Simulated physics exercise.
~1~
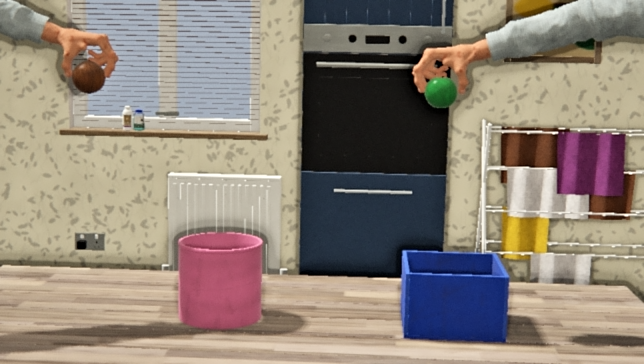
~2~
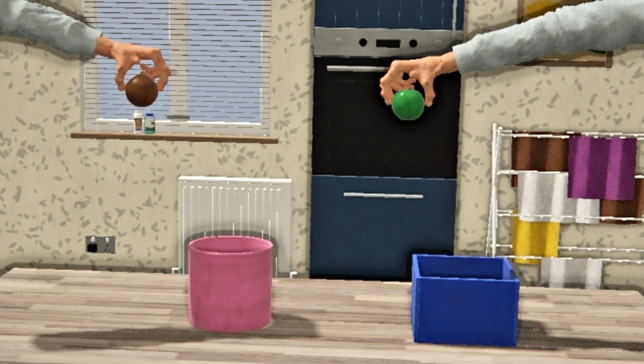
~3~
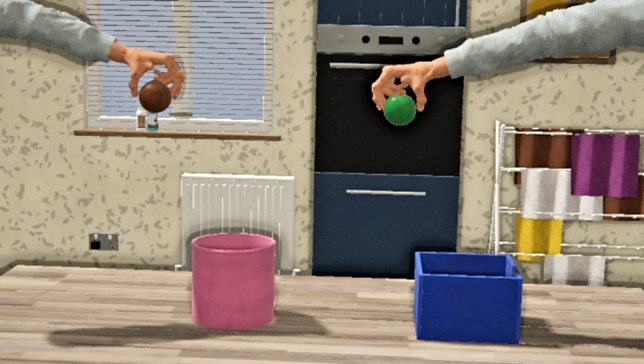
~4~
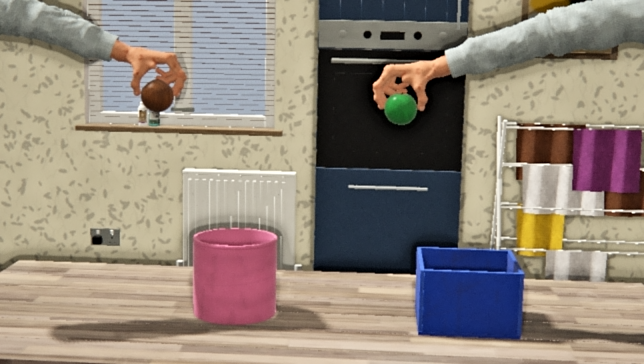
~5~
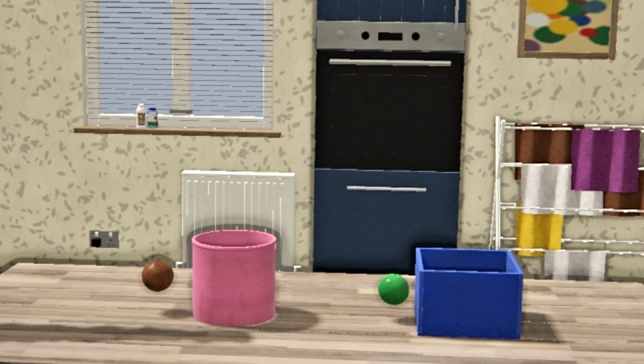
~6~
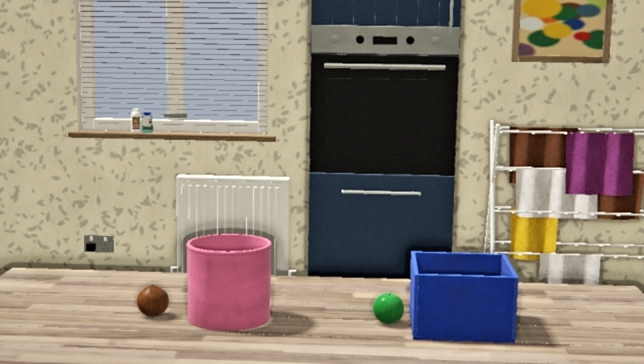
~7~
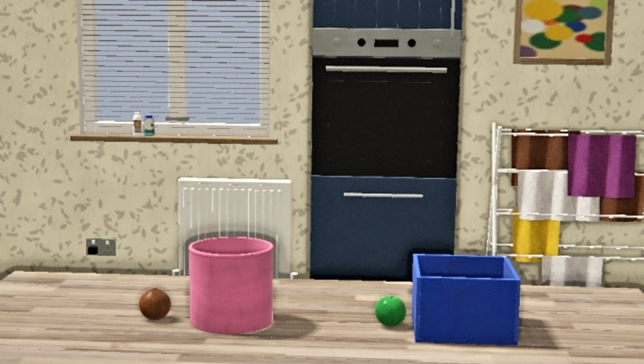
Brown ball and green ball held by two hands shifting inward, then dropping and landing on the table beside pink and blue containers.
